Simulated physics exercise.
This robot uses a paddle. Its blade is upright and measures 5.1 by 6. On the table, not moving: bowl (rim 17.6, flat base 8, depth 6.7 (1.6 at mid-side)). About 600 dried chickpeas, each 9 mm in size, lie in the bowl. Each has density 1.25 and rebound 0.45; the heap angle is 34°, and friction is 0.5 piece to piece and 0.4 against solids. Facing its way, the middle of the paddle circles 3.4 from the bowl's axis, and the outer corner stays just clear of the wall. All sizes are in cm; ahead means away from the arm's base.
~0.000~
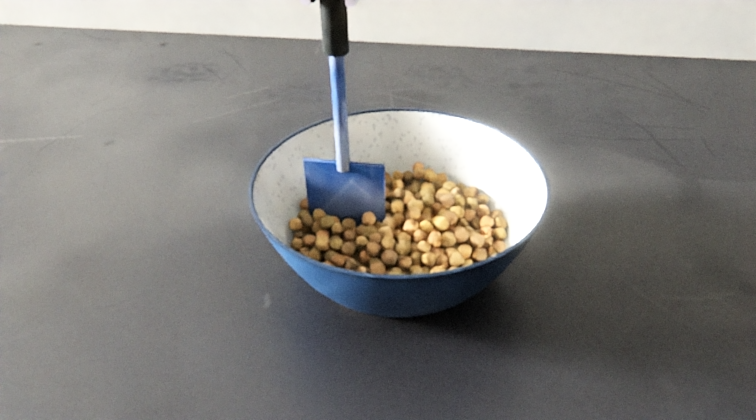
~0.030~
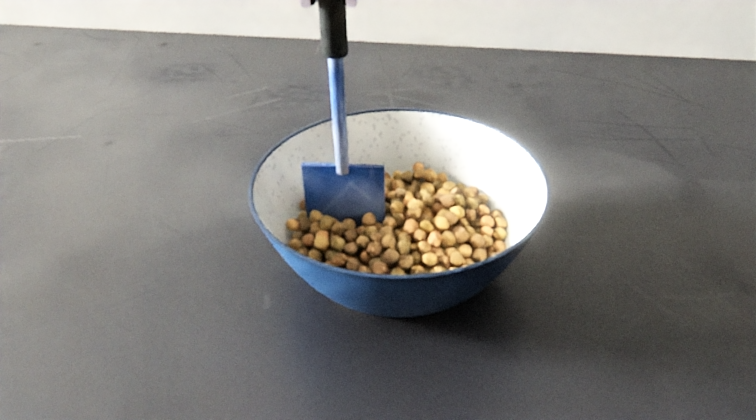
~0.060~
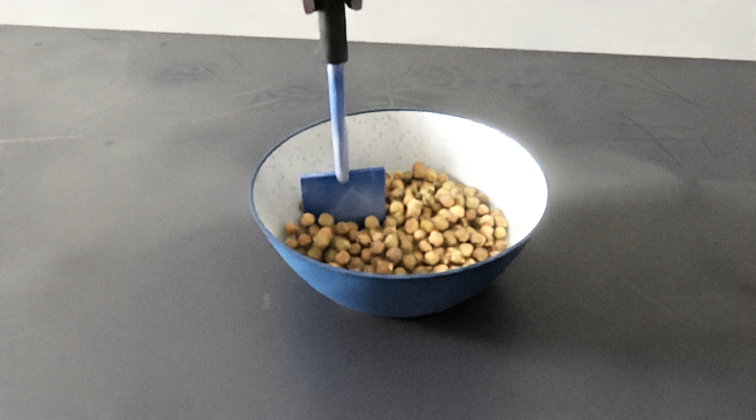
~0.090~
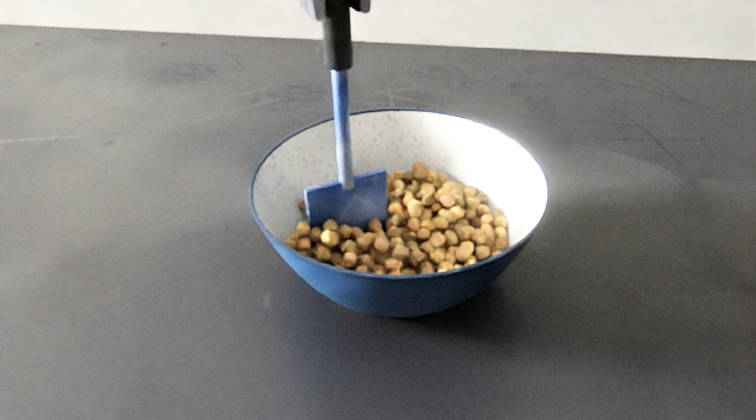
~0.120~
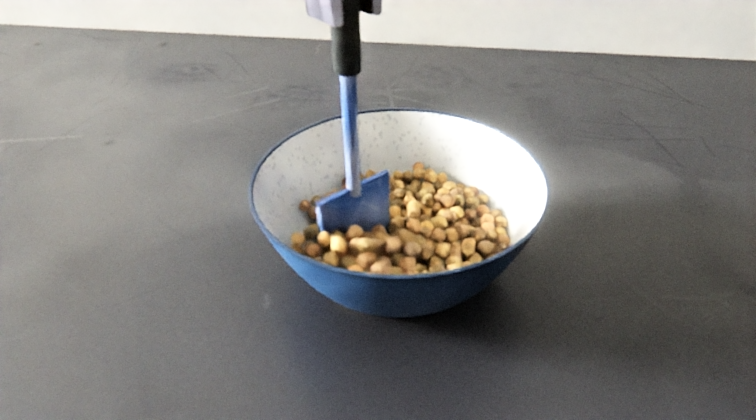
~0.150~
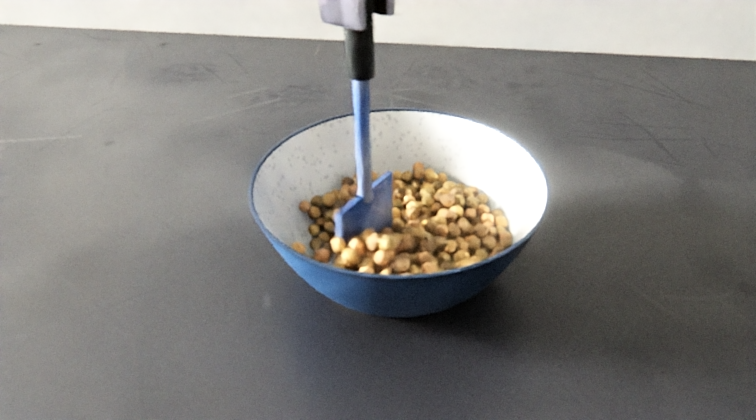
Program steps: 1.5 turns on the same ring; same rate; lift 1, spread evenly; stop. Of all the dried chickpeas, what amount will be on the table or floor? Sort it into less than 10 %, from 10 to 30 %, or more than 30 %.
It goes in less than 10 %.
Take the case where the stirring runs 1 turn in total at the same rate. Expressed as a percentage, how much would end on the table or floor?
I'd expect around 0 per cent.
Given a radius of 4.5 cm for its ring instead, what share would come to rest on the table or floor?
It would be near 0 per cent.
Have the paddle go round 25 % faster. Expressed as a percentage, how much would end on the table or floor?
I'd say close to 5 %.
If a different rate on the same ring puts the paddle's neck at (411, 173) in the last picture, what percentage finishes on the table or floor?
Something like 20 percent, roughly.
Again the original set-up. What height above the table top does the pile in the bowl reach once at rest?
About 6.0 centimetres.
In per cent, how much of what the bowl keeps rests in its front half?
Near 40 per cent of what stays in the bowl.
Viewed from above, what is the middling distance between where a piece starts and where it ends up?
7 cm.
By 0.52 s, 251° round, highest piece 8 above the table; 591 in the bowl, 4 on the table or floor, 5 in flight or on the tool.
By 0.89 s, 77° round, highest piece 7 above the table; 585 in the bowl, 15 on the table or floor.
By 1.27 s, 180° round, highest piece 6 above the table; 585 in the bowl, 15 on the table or floor.
By 1.97 s, 180° round, highest piece 6 above the table; 585 in the bowl, 15 on the table or floor.
Final count, 585 in the bowl, 15 on the table or floor. That is 2 % on the table or floor.
